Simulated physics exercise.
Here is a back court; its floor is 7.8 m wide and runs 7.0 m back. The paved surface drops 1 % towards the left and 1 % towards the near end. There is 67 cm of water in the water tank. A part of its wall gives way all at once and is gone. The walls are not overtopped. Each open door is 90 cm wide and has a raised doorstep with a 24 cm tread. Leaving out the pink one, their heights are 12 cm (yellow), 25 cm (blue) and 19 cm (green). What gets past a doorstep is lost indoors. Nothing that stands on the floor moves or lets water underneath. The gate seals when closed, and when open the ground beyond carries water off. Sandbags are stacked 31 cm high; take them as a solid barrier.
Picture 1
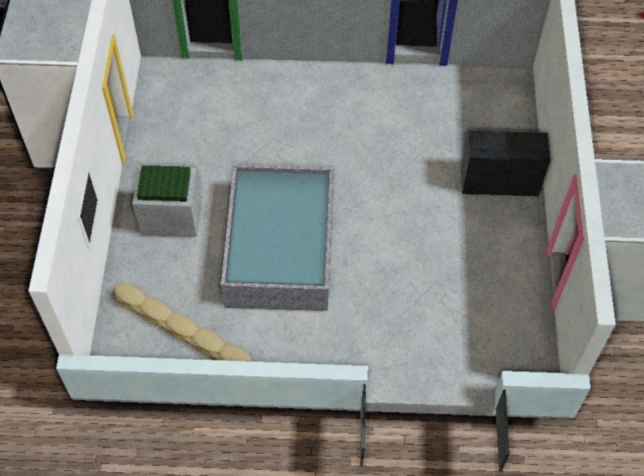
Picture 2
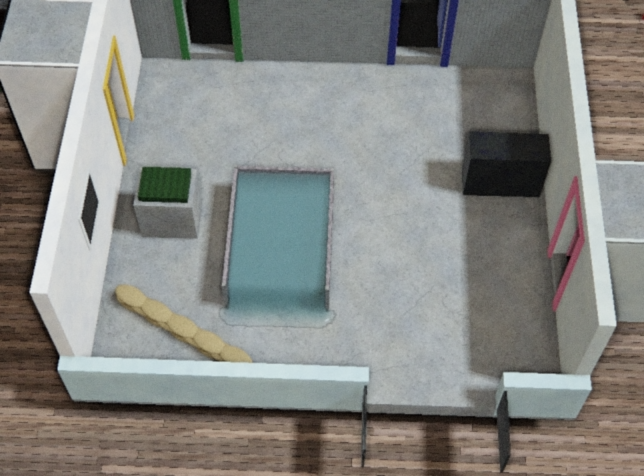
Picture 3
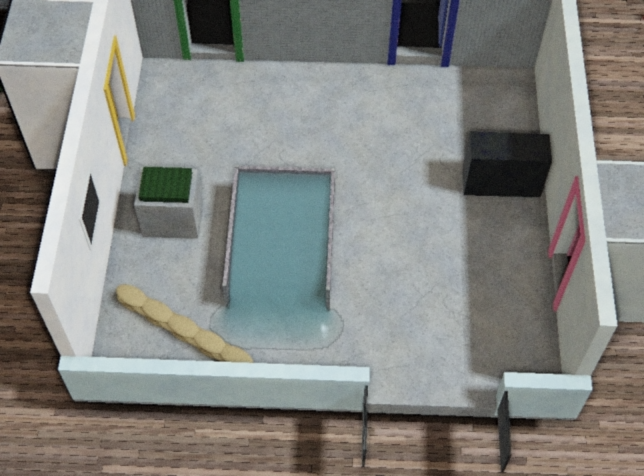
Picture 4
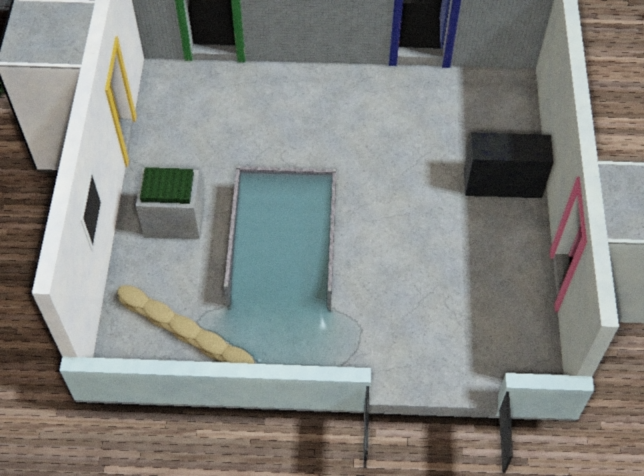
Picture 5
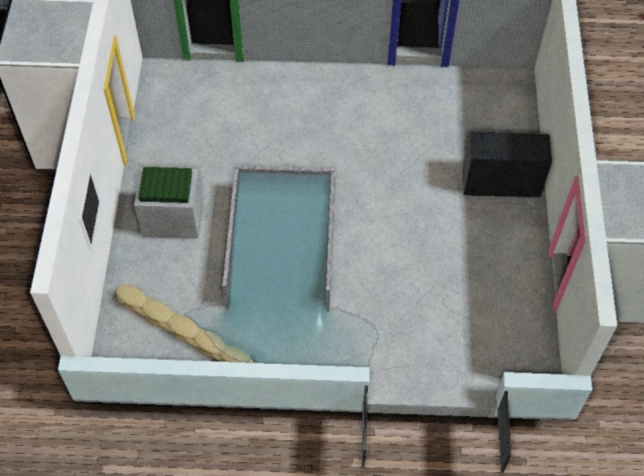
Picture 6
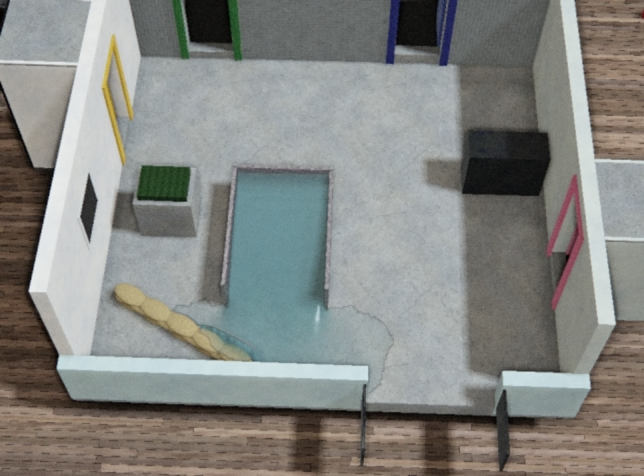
A grey-floored walled court with a wooden surface around it is seen from high above its near side, with a large rectangular tank of blue-green water near the middle. A green-topped block and tan sandbags lie to the left, a black box to the right, and yellow, green, blue and pink doorways line the walls. The tank's near wall vanishes and water pours out, spreading across the floor to the sandbags and front wall, then rightward, while the view stays nearly still.
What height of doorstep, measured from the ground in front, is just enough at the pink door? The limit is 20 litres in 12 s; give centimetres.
About 10 cm.
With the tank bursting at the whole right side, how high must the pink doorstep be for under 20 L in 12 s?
Then roughly 26 cm.
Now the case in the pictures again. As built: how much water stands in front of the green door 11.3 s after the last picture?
Some 4.0 cm.
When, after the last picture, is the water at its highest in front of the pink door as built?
At about 2.8 s.
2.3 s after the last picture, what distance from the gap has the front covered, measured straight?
About 5.0 m.
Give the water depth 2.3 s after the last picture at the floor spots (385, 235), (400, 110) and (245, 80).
In that order: 0, 0 and 0 cm.
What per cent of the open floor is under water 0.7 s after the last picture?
About 15 per cent.
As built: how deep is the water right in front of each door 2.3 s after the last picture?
In cm: Yellow 0, pink 14, blue 0, green 0.
Then, 0.7 s after the last picture water covers 15 % of the floor, deepest (54 cm) near (273, 385); it has not reached the pink door.
Then, 2.3 s after the last picture water covers 40 % of the floor, deepest (29 cm) near (262, 385); 14 cm at the pink door, 0 litres in over its 18 cm doorstep.
Then, 11.3 s after the last picture water covers 80 % of the floor, deepest (13 cm) near (87, 379); 2 cm at the pink door, 0 litres in over its 18 cm doorstep.
At the pink door as built, the water peaked near 16 cm, 2.7 s after the last picture.
Run again over the same 12 s with other heights there, 30 litres in over 8.5 cm, 10 litres over 11.5 cm. The limit of 20 litres is kept from about 10 cm up.
